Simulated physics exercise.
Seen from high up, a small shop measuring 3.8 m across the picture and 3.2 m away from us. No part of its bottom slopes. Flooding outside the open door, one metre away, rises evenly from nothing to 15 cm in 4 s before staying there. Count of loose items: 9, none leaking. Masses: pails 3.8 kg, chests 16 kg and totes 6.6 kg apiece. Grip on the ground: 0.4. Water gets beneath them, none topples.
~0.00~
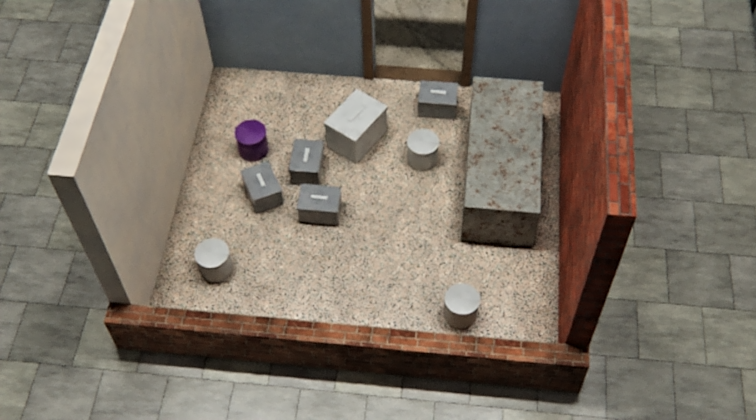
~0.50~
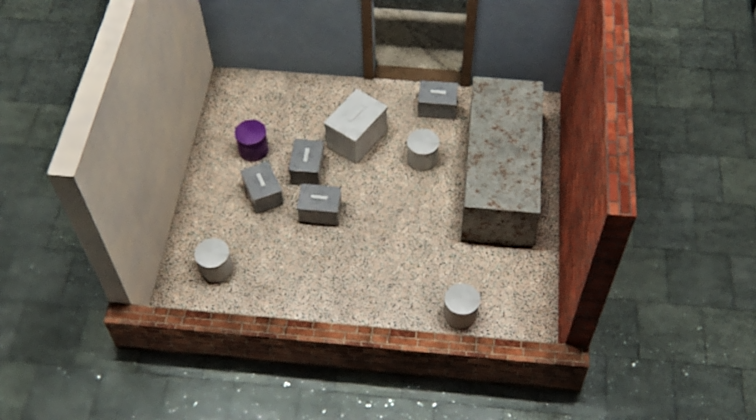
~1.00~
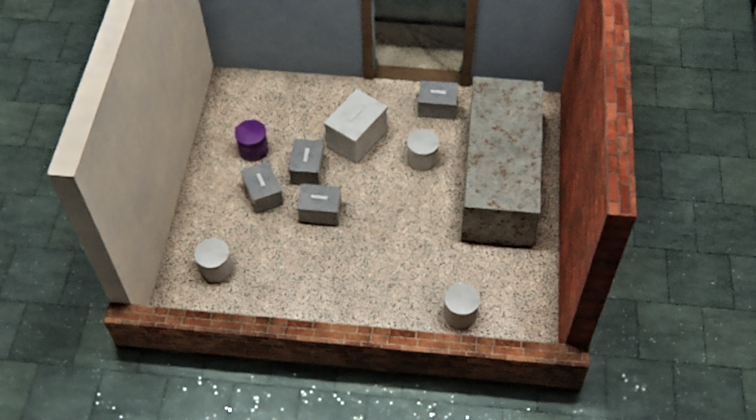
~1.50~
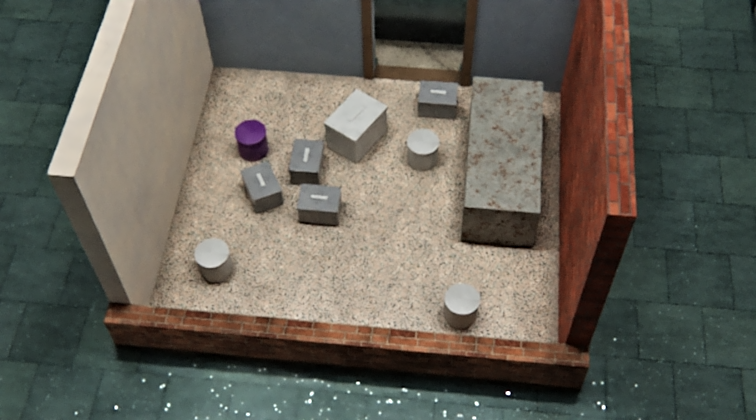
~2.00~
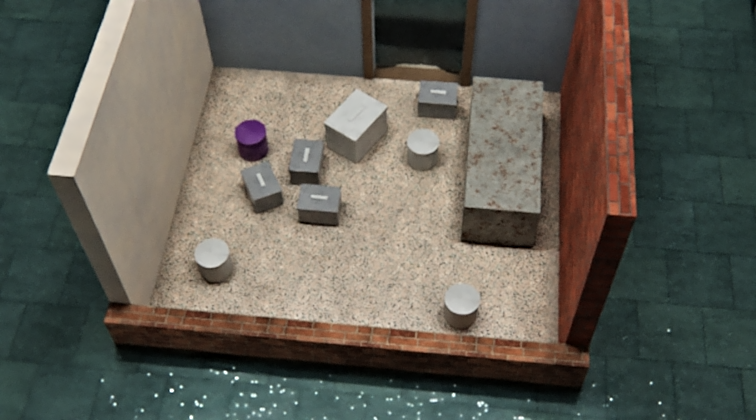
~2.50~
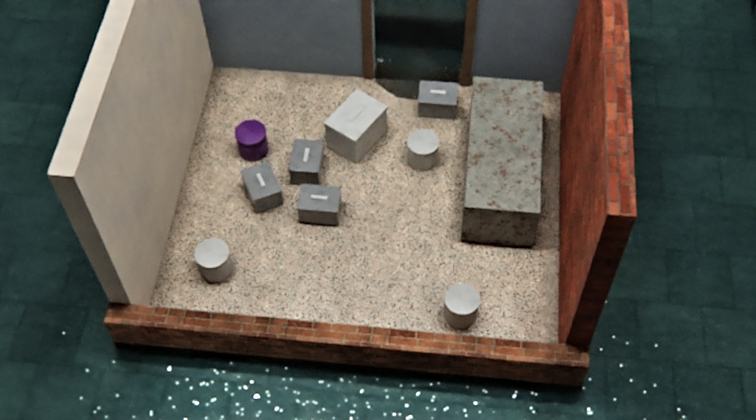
Dark water spreading over grey paving around a small open-topped room, reaching the doorway while the boxes and tubs inside stay still.
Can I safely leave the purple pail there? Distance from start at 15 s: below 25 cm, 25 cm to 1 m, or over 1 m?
25 cm to 1 m.
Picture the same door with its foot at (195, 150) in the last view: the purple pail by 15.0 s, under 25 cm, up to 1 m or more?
Observation: Purple pail large displacement.
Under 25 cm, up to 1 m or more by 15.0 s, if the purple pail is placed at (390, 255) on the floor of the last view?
So it journeys a long way.
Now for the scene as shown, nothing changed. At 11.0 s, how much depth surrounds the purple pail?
Depth approx. 5 cm.
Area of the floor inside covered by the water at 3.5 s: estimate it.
Wet area: Approx. 1.0 m2.
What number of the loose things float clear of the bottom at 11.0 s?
6.
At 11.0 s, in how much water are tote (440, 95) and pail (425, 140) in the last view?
5 and 6 cm.
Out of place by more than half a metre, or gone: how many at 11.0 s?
Answer: 4.
After 3.5 s the purple pail is near (250, 132), 0.0 m from its start, aground; 0 afloat.
After 6.8 s the purple pail is near (250, 132), 0.0 m from its start, aground; 0 afloat.
After 11.0 s the purple pail is near (259, 125), 0.1 m from its start, afloat; 6 afloat.
After 15.0 s the purple pail is near (257, 83), 0.6 m from its start, afloat; 9 afloat.
